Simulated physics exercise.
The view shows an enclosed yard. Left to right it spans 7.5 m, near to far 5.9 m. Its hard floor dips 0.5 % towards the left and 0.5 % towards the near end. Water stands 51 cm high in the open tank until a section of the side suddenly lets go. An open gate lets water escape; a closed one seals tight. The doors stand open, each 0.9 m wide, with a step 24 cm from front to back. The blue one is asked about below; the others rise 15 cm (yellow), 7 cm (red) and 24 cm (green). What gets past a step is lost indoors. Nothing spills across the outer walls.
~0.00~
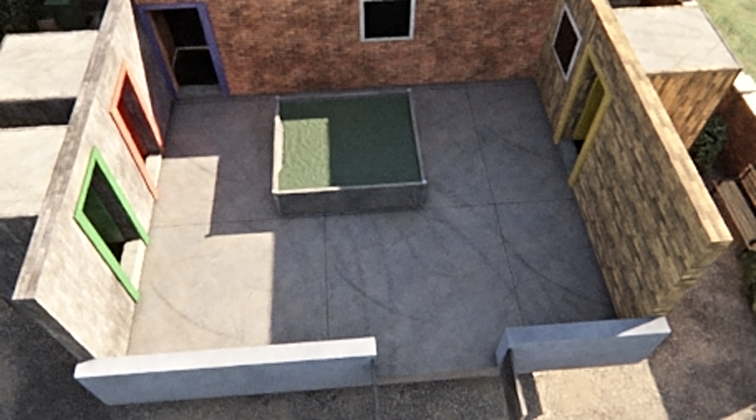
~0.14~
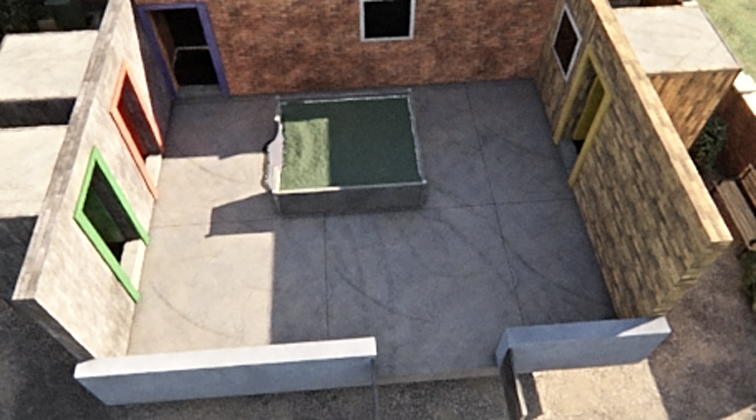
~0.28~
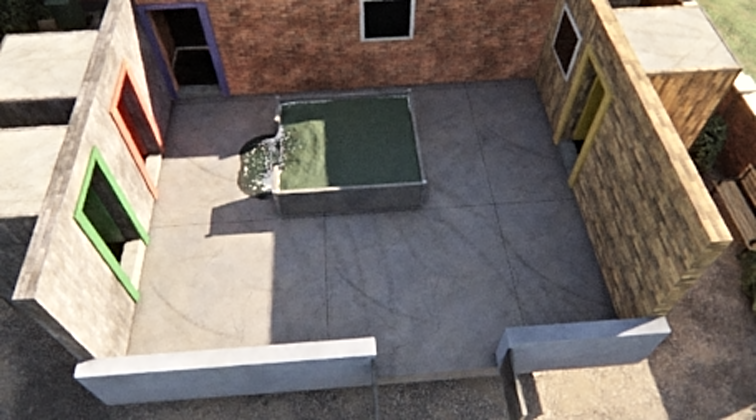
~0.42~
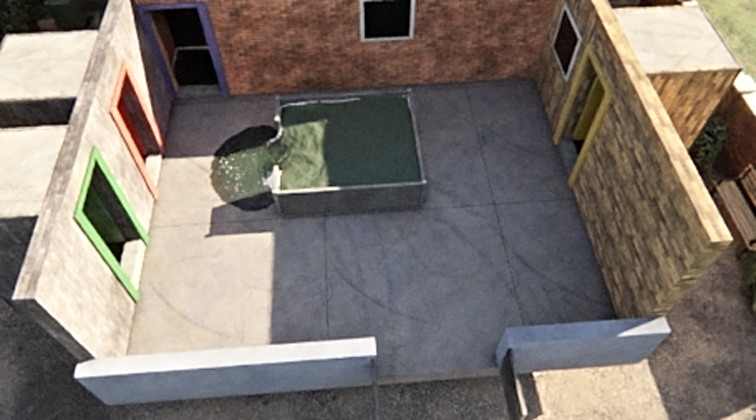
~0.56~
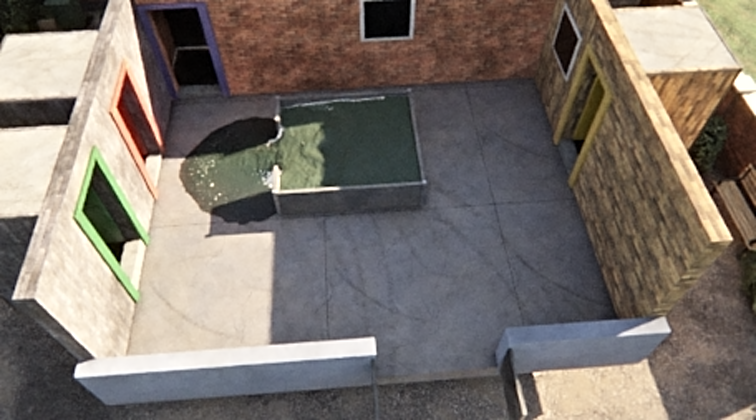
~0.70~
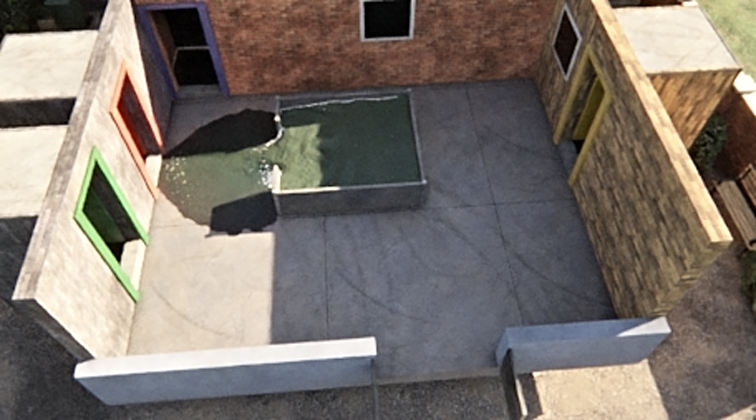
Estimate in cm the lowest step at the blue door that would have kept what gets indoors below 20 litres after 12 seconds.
At least 18 cm or so.
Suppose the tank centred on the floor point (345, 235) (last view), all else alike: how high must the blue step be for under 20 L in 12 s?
About 16 cm.
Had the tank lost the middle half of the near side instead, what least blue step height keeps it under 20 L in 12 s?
Some 6.5 cm.
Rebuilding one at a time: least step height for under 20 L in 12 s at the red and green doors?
About 25 cm at red and 7.5 cm at green.
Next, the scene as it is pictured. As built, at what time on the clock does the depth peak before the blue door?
Around 2.6 s.
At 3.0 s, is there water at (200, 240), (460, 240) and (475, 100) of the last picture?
In turn: Flooded, not reached, dry.
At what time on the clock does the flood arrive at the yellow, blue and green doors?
Yellow 9.0 s, blue 1.4 s, green 1.5 s.
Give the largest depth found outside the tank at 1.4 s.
About 33 cm.
After 1.4 s water covers 15 % of the floor, deepest (33 cm) near (277, 163); it has not reached the blue door.
After 3.0 s water covers 25 % of the floor, deepest (25 cm) near (159, 178); 17 cm at the blue door, 42 litres in over its 10 cm step.
After 12.0 s water covers 95 % of the floor, deepest (11 cm) near (122, 381); 7 cm at the blue door, 115 litres in over its 10 cm step.
At the blue door as built, the water arrived by 1.5 s and peaked near 17 cm at 2.6 s.
With a step of 14.5 cm, 43 litres would have come in within the 12 s; with 19.5 cm, 14 litres. So under 20 litres takes about 18 cm.
